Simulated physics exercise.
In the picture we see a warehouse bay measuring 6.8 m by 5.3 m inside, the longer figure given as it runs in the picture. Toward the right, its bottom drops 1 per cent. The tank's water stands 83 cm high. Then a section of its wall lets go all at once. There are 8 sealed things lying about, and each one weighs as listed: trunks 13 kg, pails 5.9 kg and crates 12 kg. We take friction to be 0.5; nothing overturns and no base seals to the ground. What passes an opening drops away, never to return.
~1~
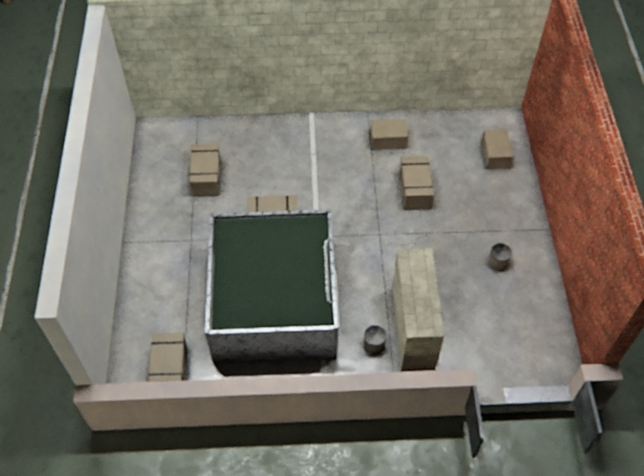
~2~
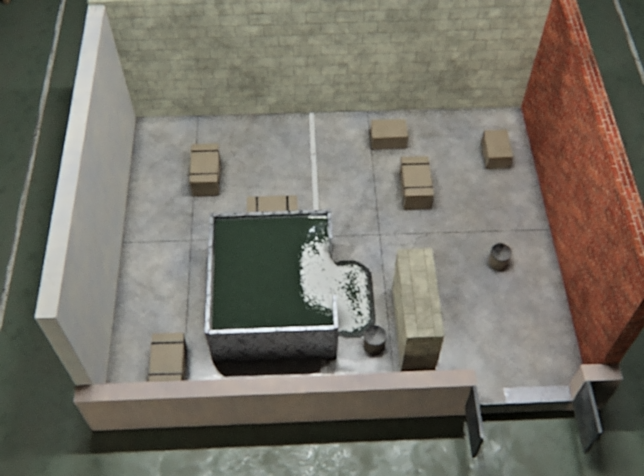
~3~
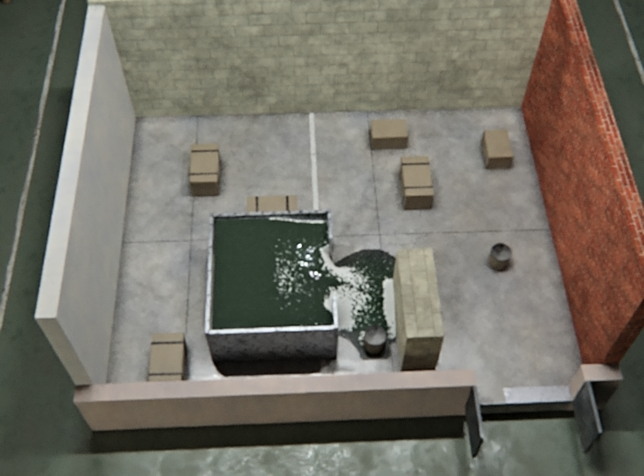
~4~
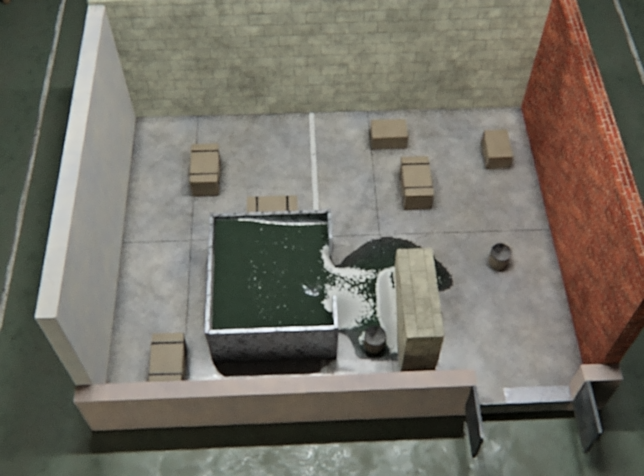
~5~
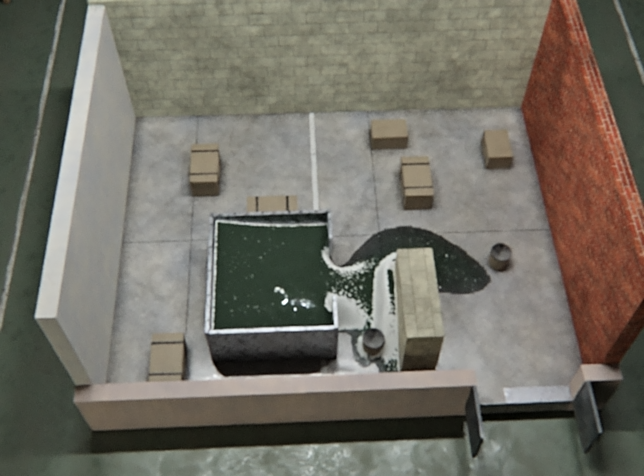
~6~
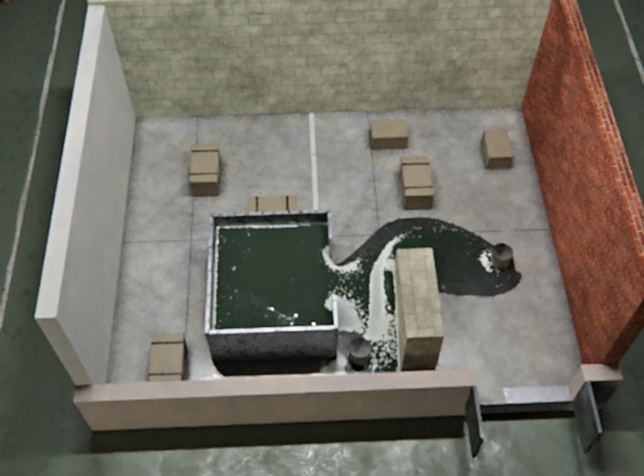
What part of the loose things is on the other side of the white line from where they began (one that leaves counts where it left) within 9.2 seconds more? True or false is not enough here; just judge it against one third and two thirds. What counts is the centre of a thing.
It lies between the two marks.
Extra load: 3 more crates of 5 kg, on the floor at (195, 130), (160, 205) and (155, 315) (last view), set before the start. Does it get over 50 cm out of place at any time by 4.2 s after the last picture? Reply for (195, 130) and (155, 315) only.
First smaller, then greater.
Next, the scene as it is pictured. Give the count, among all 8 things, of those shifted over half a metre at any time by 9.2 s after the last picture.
It adds up to 8.
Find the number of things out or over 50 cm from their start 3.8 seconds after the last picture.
Count: 5.
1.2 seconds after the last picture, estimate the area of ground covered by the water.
Roughly 21 m2 of it is wet.
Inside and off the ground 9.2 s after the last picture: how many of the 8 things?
Count: 8.
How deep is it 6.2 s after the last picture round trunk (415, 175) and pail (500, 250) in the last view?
First about 7 cm, second about 8 cm.
Then, 1.2 s after the last picture 1 of 8 are over the mark; 4 afloat.
Then, 3.8 s after the last picture 1 of 8 are over the mark; 4 afloat.
Then, 6.2 s after the last picture 2 of 8 are over the mark; 7 afloat.
Then, 9.2 s after the last picture 4 of 8 are over the mark; 8 afloat.
